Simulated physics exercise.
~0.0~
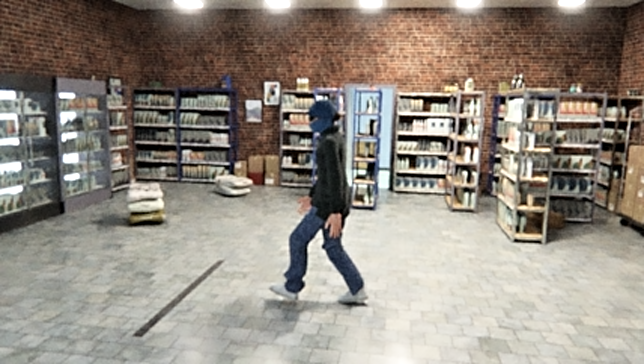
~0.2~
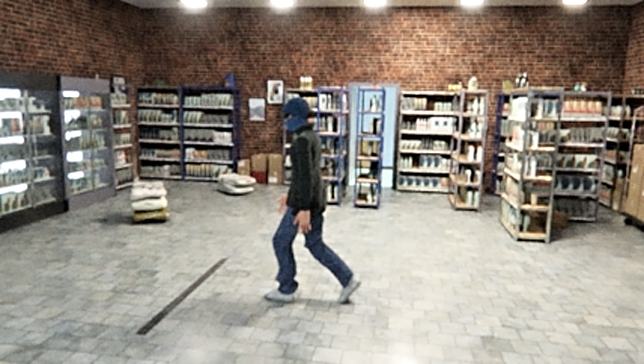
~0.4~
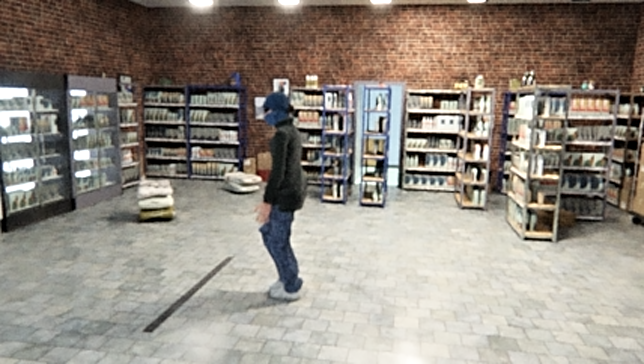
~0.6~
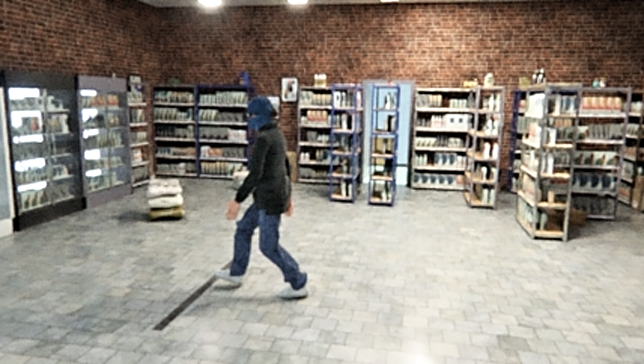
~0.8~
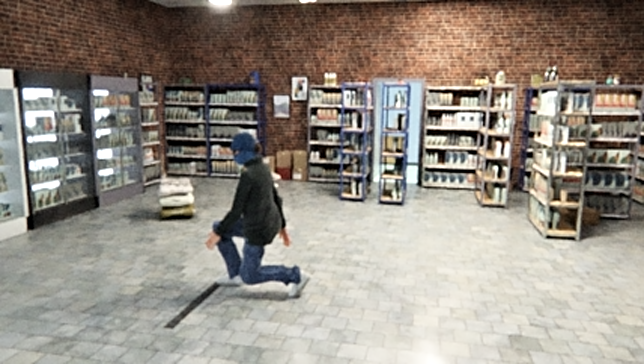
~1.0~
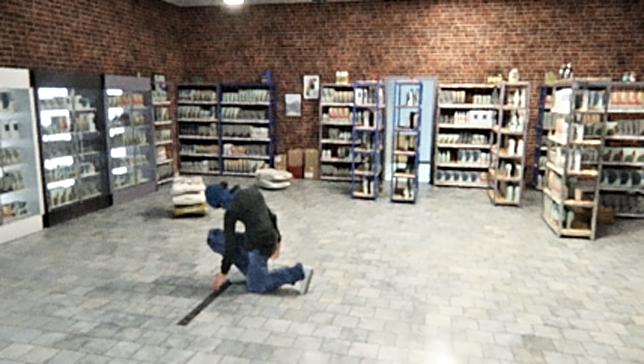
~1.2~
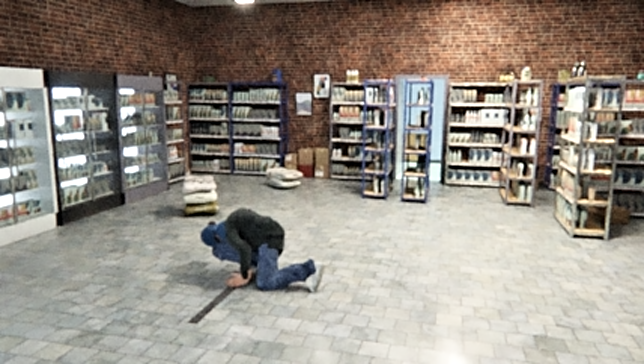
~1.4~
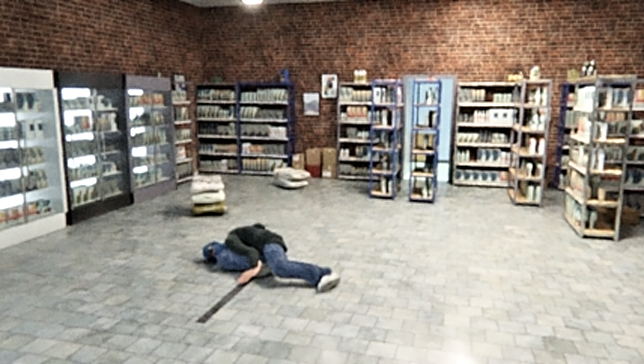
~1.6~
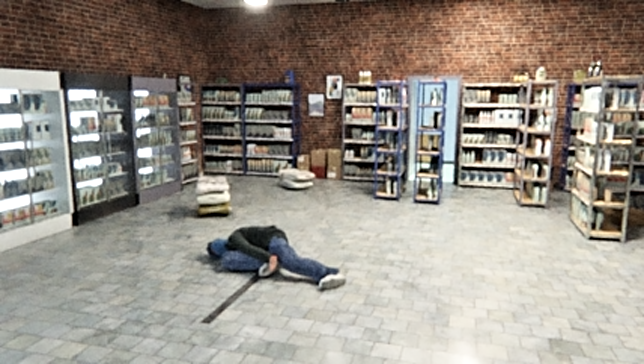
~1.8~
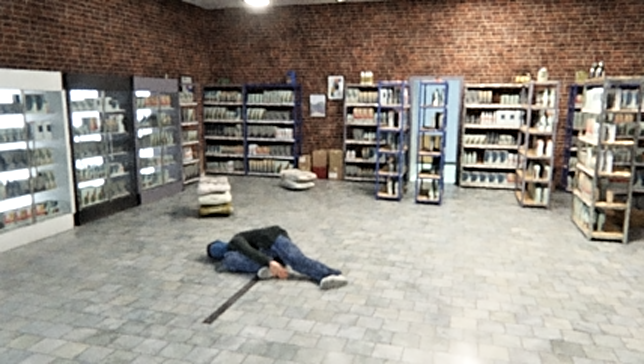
A person in a blue cap, dark jacket and jeans walks leftward across the grey tiled floor of a brick-walled shop, seen from across the room. Shelves of goods line the back and right, glass-fronted cabinets stand at left, and pale sacks sit stacked near a dark strip on the floor. As the view pans slightly left, the walker nears the strip, sinks to the knees and folds forward, hands reaching the floor. The body topples onto its side and lies still, head and chest beyond the strip, legs stretched out to the right.
